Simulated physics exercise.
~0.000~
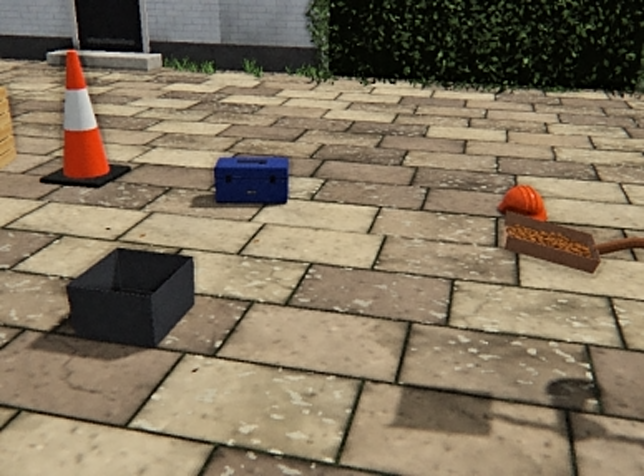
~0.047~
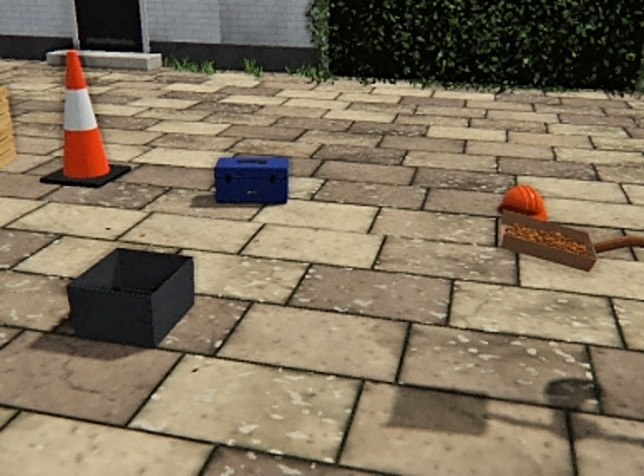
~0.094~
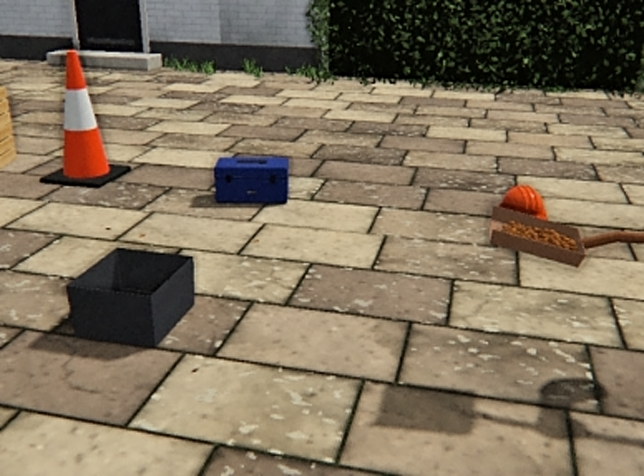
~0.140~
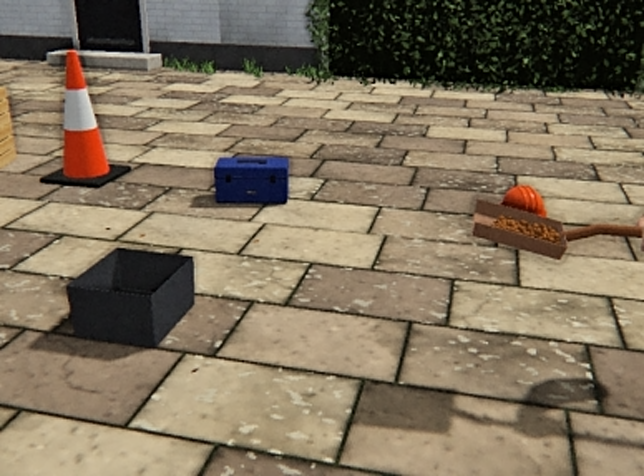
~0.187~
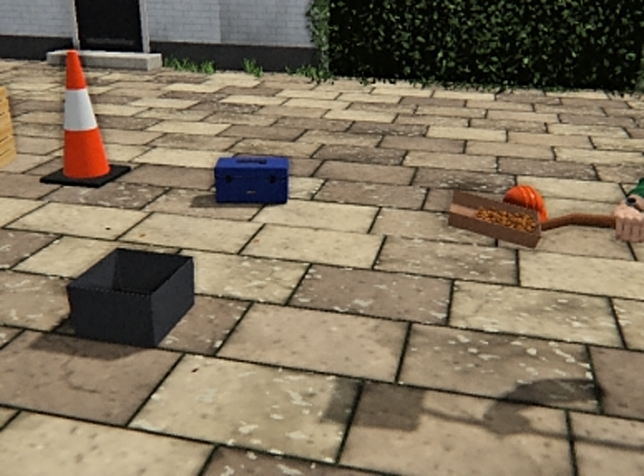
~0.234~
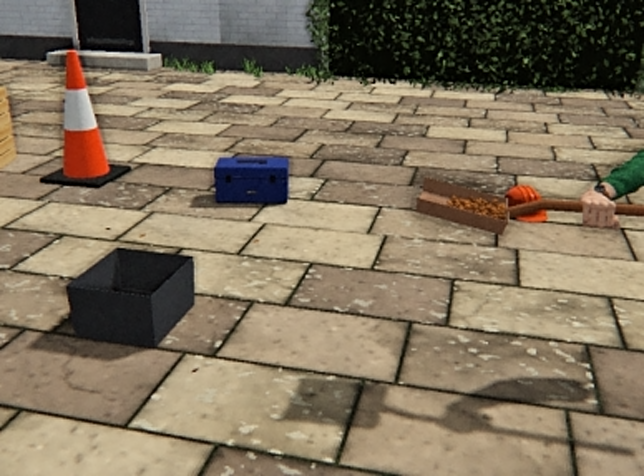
On a paved yard, a hand moves a shovel of brown bits left past an orange helmet.
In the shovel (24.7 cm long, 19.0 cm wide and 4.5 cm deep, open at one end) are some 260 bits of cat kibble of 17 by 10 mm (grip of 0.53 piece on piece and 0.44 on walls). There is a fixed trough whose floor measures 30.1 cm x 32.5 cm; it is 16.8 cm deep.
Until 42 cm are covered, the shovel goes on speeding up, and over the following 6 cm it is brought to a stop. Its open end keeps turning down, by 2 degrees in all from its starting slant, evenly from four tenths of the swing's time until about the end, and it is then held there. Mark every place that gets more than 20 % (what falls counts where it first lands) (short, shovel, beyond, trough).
Lab note - short: Not counted; shovel: Not counted; beyond: Not counted; trough: Counted.
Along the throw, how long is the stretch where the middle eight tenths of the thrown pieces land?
It covers around 10 cm.
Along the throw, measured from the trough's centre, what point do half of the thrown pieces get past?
Beyond it by some 10 cm.
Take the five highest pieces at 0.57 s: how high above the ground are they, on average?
I'd estimate close to 60 centimetres.
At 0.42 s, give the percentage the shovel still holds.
About 0 per cent.
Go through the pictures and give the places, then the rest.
The first picture shows shovel at (553, 249); tilt 11 degrees; moved 0.0 cm; low side right; open edge at (502, 236); middle of the load at (548, 247); trough at (133, 270).
The second picture shows shovel at (549, 248); tilt 11 degrees; moved 1.1 cm; low side right; open edge at (499, 235); middle of the load at (547, 246).
The third picture shows shovel at (538, 243); tilt 11 degrees; moved 4.4 cm; low side right; open edge at (488, 230); middle of the load at (541, 242).
The fourth picture shows shovel at (520, 236); tilt 11 degrees; moved 9.7 cm; low side right; open edge at (472, 223); middle of the load at (528, 236).
The fifth picture shows shovel at (495, 225); tilt 11 degrees; moved 17.2 cm; low side right; open edge at (448, 213); middle of the load at (508, 227).
The sixth picture shows shovel at (462, 211); tilt 11 degrees; moved 27.0 cm; low side right; open edge at (417, 200); middle of the load at (480, 213); trough at (133, 270). It turns about 10 degrees a second.
After 0.33 s, tilt 10 degrees; shovel 100 %; middle of all pieces near (401, 180).
After 0.42 s, tilt 9 degrees; in the air 100 %; middle of all pieces near (327, 165).
Then, at 0.50 s, tilt 9 degrees; in the air 100 %; middle of all pieces near (266, 171).
Then, at 0.57 s, tilt 9 degrees; in the air 100 %; middle of all pieces near (217, 191).
At rest (1.7 s), short 5 %, shovel 0 %, beyond 0 %, trough 95 %.
